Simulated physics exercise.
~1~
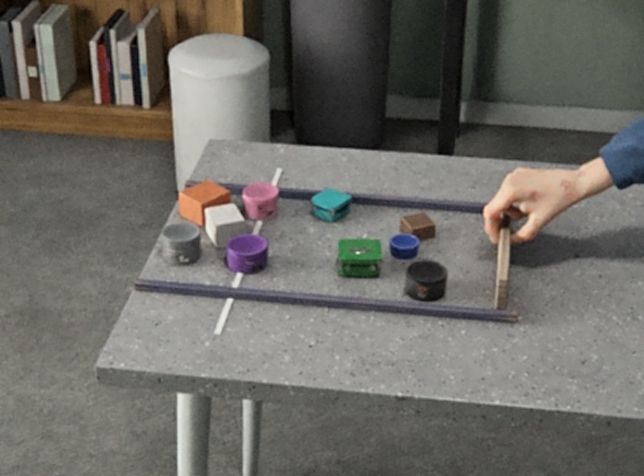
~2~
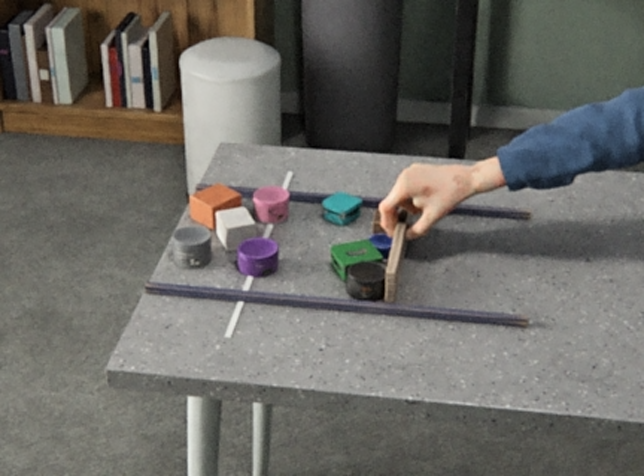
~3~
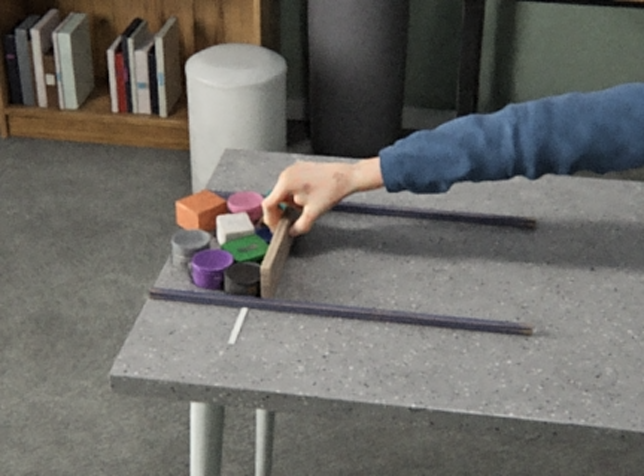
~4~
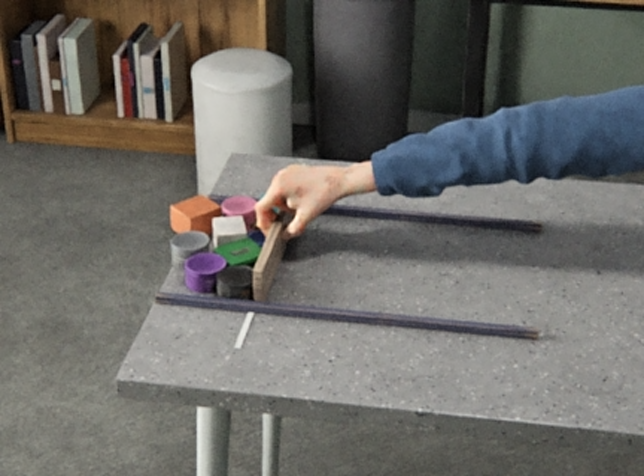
A hand slides a board left between two rails, bunching small objects together on the table.
